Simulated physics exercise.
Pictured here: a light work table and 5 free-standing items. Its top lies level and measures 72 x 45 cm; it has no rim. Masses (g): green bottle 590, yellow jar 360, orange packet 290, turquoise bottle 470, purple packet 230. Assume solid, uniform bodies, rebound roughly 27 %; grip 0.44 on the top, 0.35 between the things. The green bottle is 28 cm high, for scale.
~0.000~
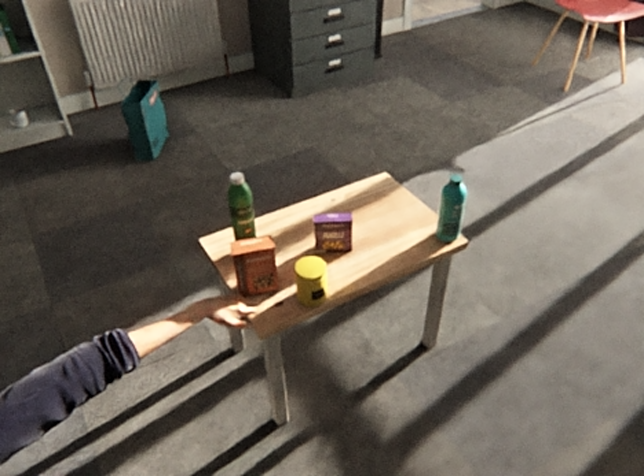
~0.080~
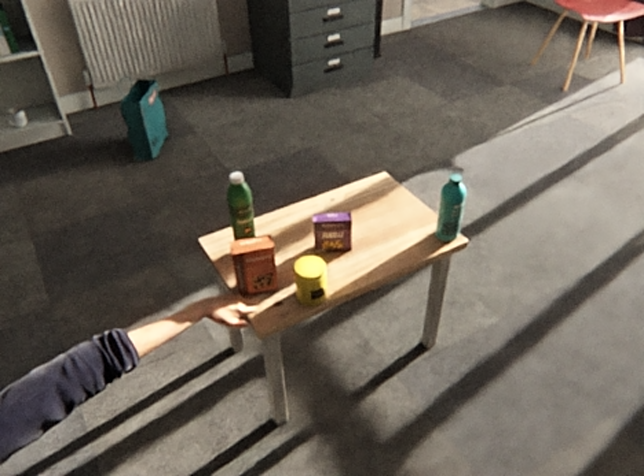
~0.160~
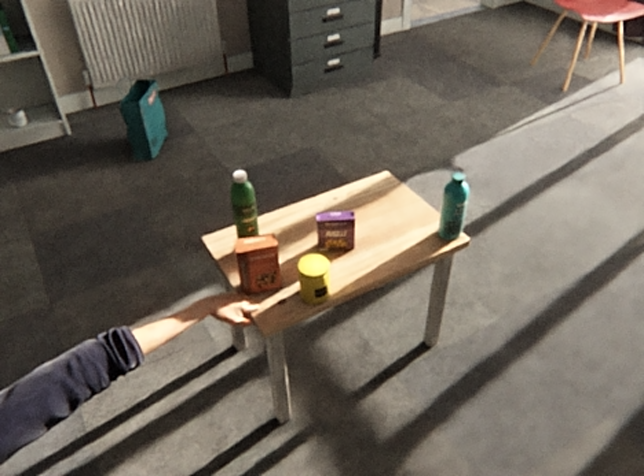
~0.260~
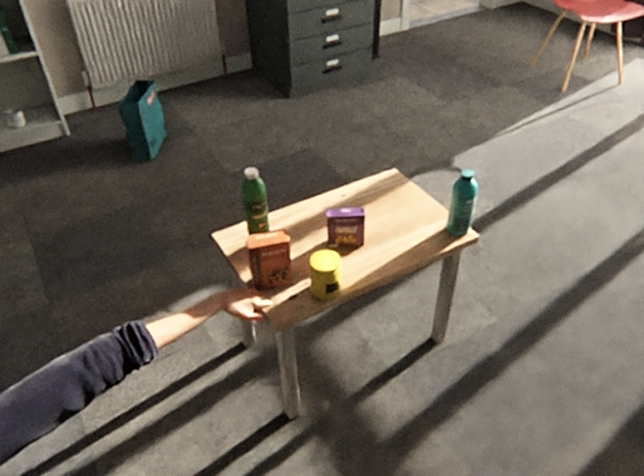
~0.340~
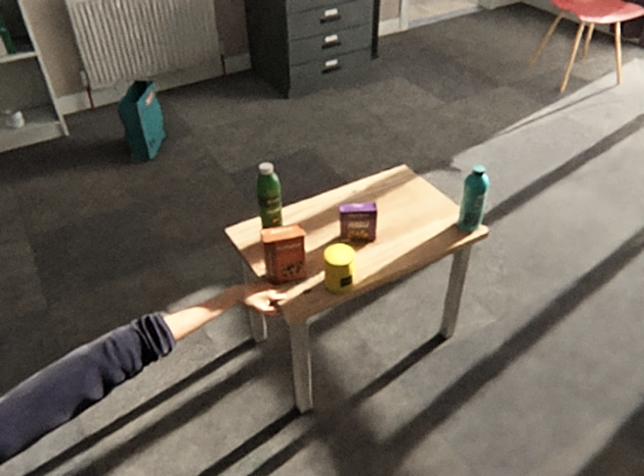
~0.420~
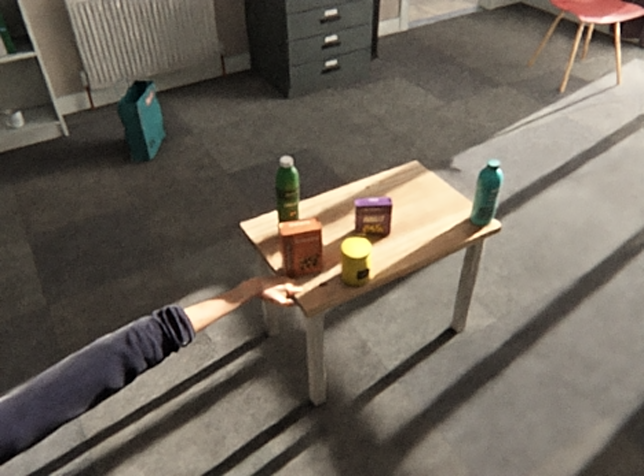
A light wooden table, gripped at its near left corner by a dark-sleeved hand, stands on a grey carpeted floor in a sunlit room, seen from above by a still camera. On it are a green bottle, orange packet, purple packet, yellow jar and, at the right, a turquoise bottle. After barely moving at first, the table slides a short way right and slightly back, its items riding along upright.
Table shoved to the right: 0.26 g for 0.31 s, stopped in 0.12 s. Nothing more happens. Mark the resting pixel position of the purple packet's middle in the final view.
Rest position: (383, 213).
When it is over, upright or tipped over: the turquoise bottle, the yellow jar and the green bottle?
Well, the turquoise bottle tumbles down, the yellow jar holds steady, and the green bottle tumbles down.
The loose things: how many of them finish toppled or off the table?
Altogether, 2.
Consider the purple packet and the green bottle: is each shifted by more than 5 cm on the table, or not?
Purple packet: Remains in place. Green bottle: Is displaced.
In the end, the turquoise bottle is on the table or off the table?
When everything stops, the turquoise bottle is out of bounds.
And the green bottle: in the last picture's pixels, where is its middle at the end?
It comes to rest somewhere around (344, 207).
By 0.52 s, table along by 17 cm; purple packet 2 cm from its spot near (382, 213); green bottle tilted 16°; turquoise bottle tilted 11°.
By 0.82 s, table along by 17 cm; turquoise bottle now off the table; purple packet 2 cm from its spot near (383, 213); green bottle on its side.
By 1.02 s, table along by 17 cm; purple packet 2 cm from its spot near (383, 213); green bottle on its side; orange packet 2 cm from its spot.
By 1.22 s, purple packet resting near (383, 213).
When it is over (1.4 s), off the table, turquoise bottle; lying over on the table, green bottle; the other 3 within 5 cm of the start. End places, in pixels of the last picture, purple packet near (383, 213).
